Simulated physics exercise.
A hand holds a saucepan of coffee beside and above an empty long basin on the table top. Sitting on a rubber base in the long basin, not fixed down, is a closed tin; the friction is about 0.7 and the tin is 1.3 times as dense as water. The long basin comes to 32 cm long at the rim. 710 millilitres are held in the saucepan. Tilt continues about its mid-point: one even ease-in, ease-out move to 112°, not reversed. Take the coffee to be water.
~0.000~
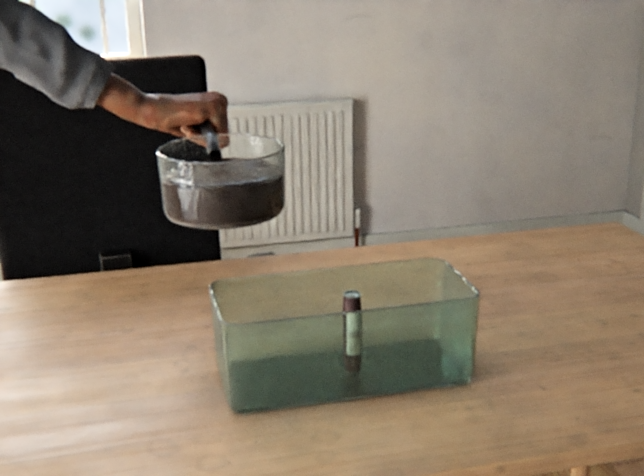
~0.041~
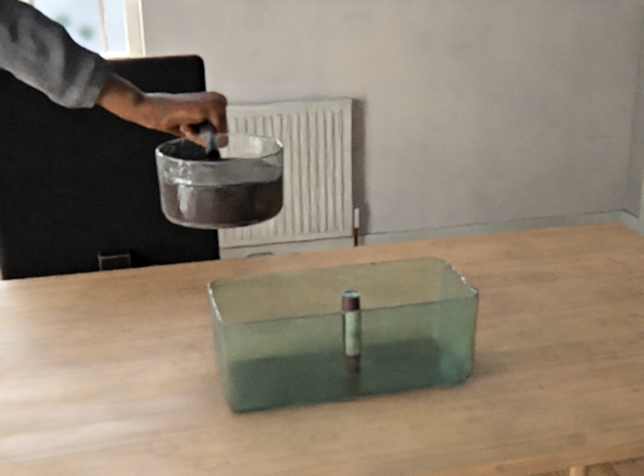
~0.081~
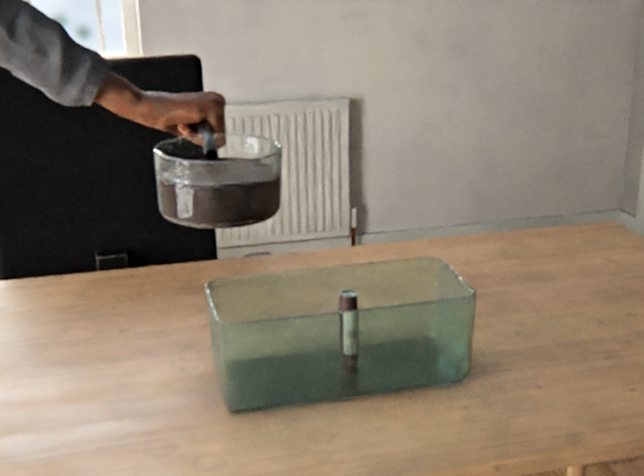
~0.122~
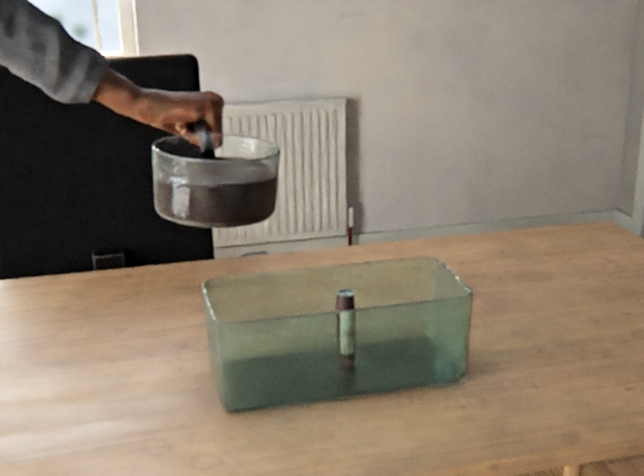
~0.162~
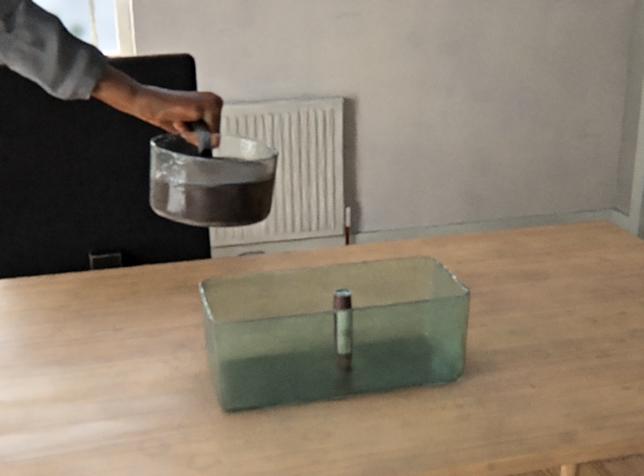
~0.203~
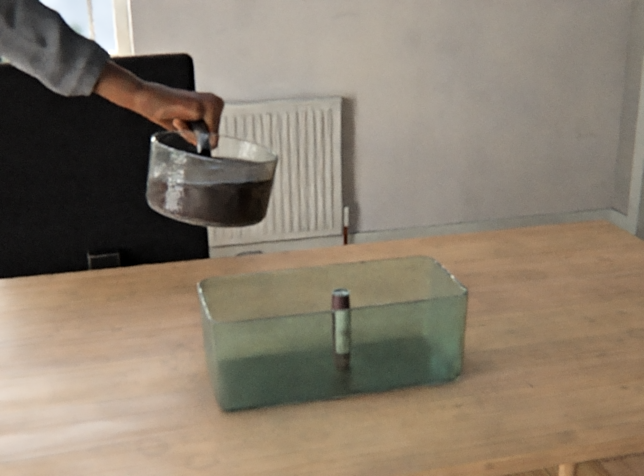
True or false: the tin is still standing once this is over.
False.
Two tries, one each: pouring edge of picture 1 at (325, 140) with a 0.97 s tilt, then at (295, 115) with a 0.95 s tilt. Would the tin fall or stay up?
Try 1: Still standing; try 2: Tipped over.
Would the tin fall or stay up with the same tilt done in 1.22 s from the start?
Result: Tin tipped over.
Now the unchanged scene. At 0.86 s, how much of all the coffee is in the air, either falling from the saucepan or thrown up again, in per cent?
Near 12 in a hundred.
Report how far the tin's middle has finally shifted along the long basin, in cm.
Net tin displacement: Roughly 7.0 cm.
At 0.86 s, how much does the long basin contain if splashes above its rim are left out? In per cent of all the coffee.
Some 78 percent.
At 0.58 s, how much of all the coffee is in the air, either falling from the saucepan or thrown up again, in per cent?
I'd say close to 34 per cent.
By 0.58 s the tilt is 74° and 60 per cent is still to pour; the tin stands where it began.
By 0.86 s the tilt is 109° and 9 per cent is still to pour; the tin leans 16°.
By 1.15 s the tilt is 112° and 0 per cent is still to pour; the tin lies on its side.
By 1.47 s the tilt is 112° and 0 per cent is still to pour; the tin lies on its side.
At rest the tin lies on its side.
